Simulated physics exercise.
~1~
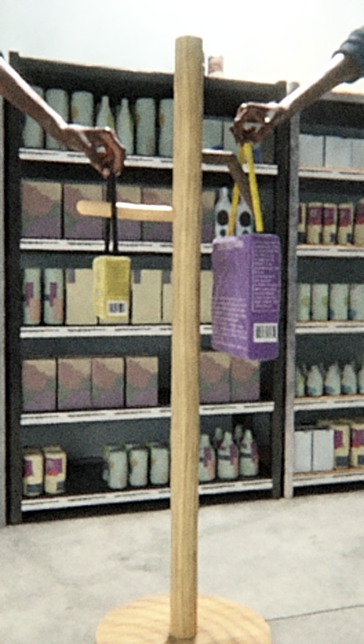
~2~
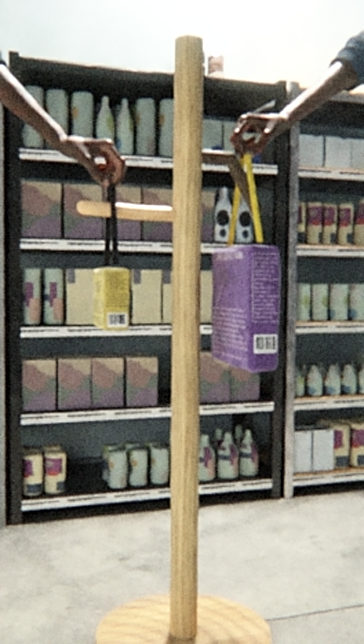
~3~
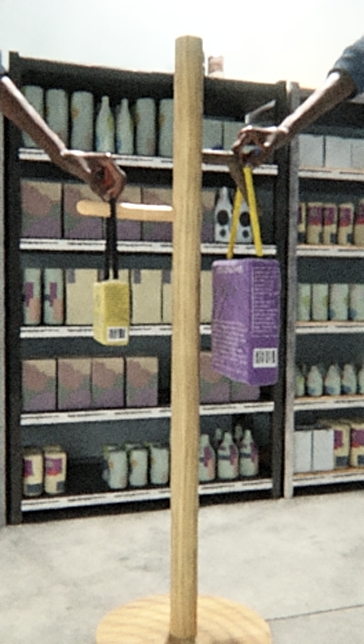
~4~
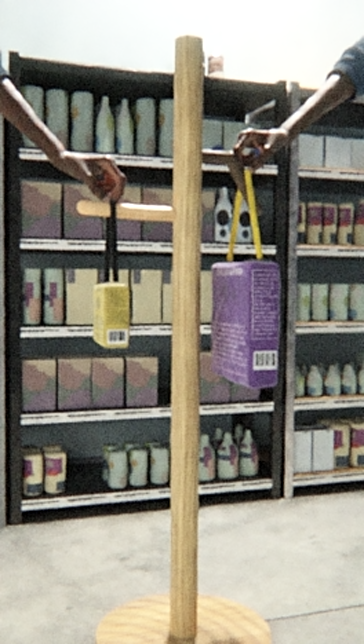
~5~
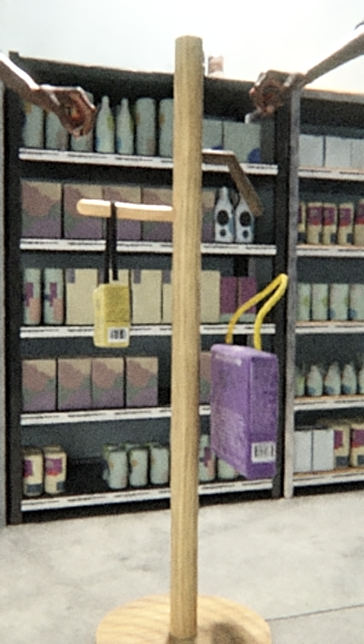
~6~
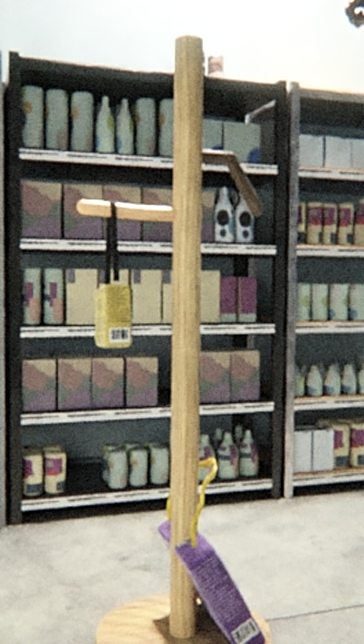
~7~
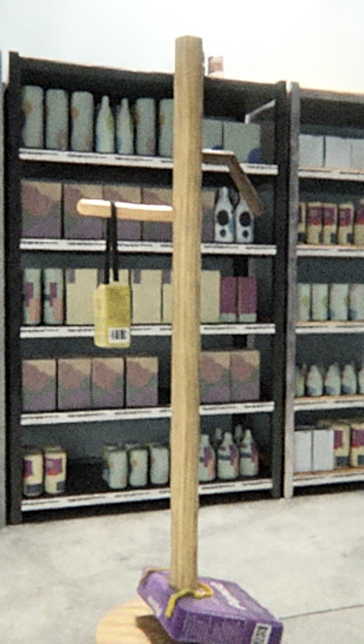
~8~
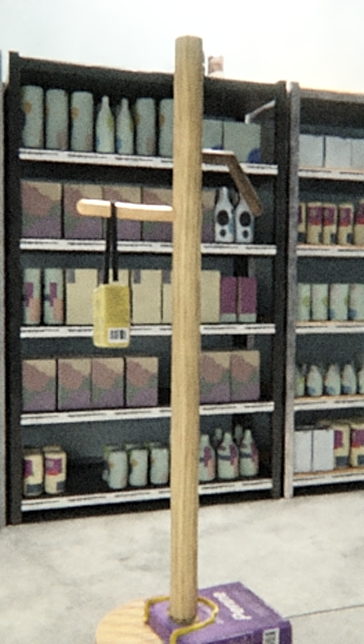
Two hands release a yellow pouch that stays hanging and a purple bag that falls.
